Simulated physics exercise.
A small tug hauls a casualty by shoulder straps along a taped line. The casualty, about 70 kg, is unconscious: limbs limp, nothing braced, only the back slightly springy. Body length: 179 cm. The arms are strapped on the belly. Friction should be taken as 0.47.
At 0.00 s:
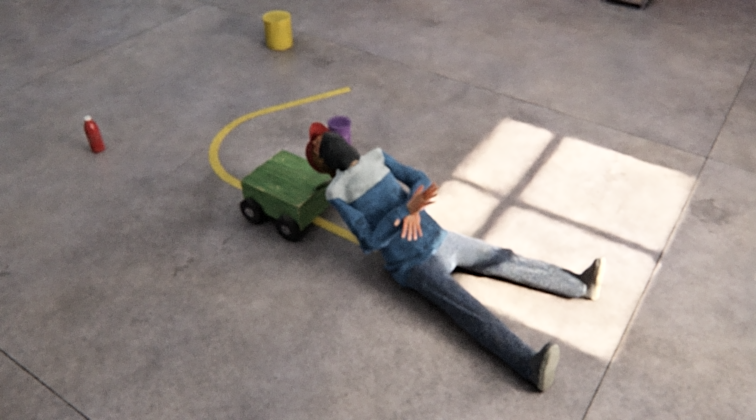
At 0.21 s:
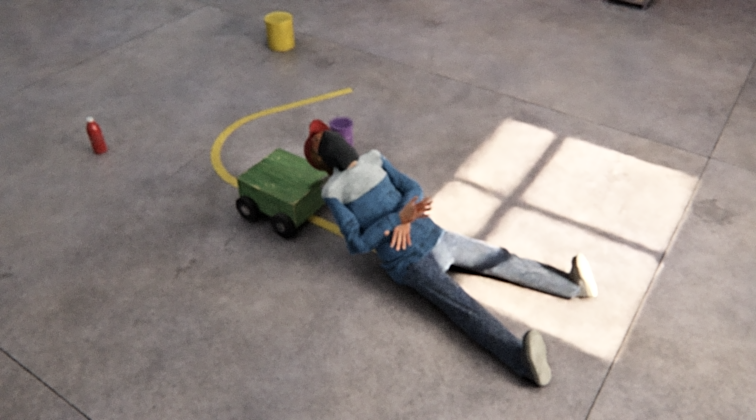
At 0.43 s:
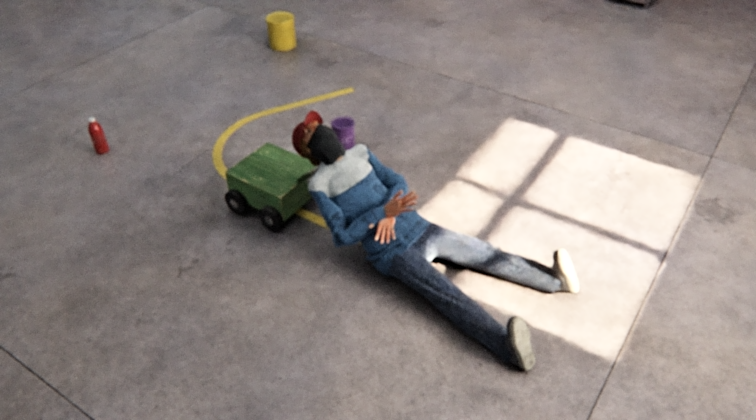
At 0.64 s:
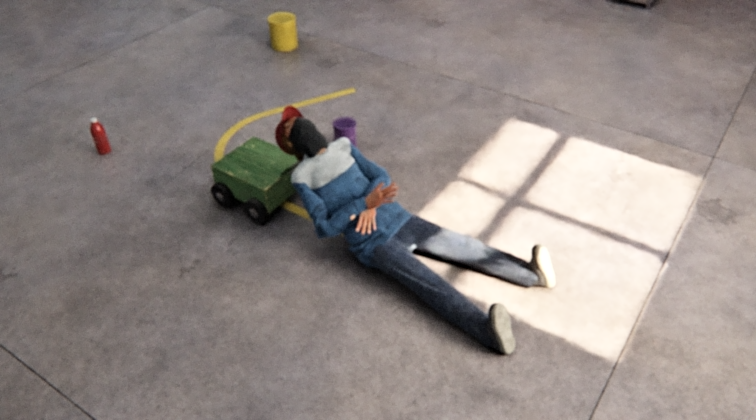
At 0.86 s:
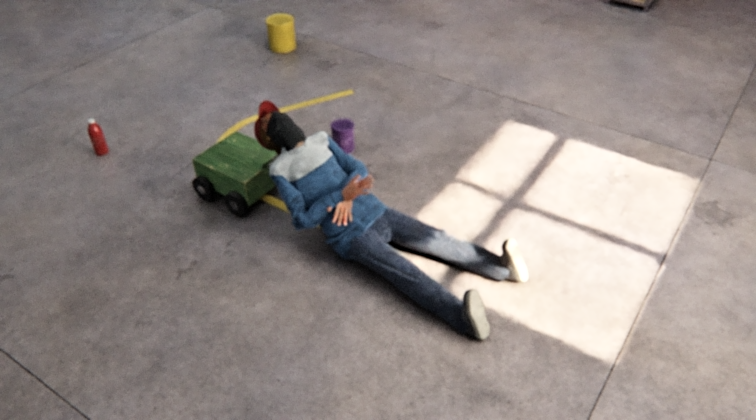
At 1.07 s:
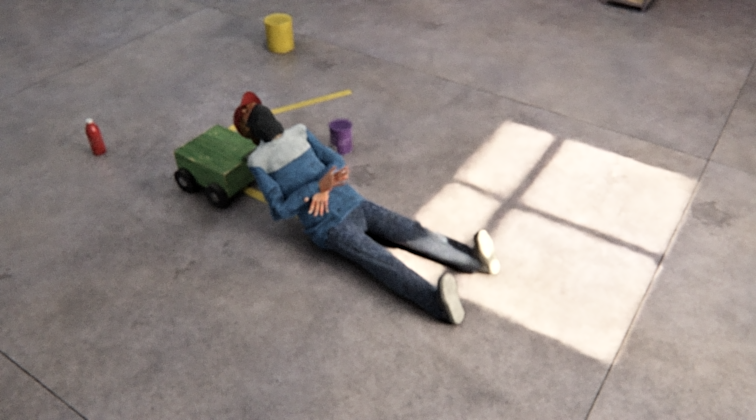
A limp person lying against a green cart slides leftward with it across the concrete floor.
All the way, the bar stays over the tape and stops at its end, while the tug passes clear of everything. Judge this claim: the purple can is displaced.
The claim is false.
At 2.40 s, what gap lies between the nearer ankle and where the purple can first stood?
They are some 80 centimetres apart.
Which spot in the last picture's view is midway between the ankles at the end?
About pixel (257, 164).
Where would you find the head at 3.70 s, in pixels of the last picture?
Near pixel (327, 30).
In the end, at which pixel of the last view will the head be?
End position: Roughly (360, 18) in the last view.
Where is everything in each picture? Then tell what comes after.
The first picture shows purple can (340, 135), yellow bucket (278, 31), red bottle (93, 133), end of the tape (346, 90).
The second picture shows purple can (342, 135), yellow bucket (280, 32), red bottle (95, 135); 5 cm hauled.
The third picture shows purple can (343, 135), yellow bucket (281, 32), red bottle (97, 135); 16 cm hauled.
The fourth picture shows purple can (345, 135), yellow bucket (283, 32), red bottle (99, 135); 29 cm hauled.
The fifth picture shows purple can (343, 137), yellow bucket (281, 33), red bottle (97, 136); 43 cm hauled.
The sixth picture shows purple can (341, 137), yellow bucket (279, 33), red bottle (94, 136), end of the tape (347, 92); 58 cm hauled.
After 1.80 s the purple can is where it stood, near (341, 137) in the last picture's view; the yellow bucket where it stood; the nearer ankle is 100 cm from that spot.
After 2.40 s the purple can is where it stood, near (341, 137) in the last picture's view; the nearer ankle is 77 cm from that spot.
After 3.10 s the purple can is where it stood, near (341, 137) in the last picture's view; the nearer ankle is 63 cm from that spot.
After 3.70 s the purple can is where it stood, near (341, 137) in the last picture's view; the nearer ankle is 56 cm from that spot.
By 4.4 s, purple can stays put; red bottle stays put; yellow bucket stays put.
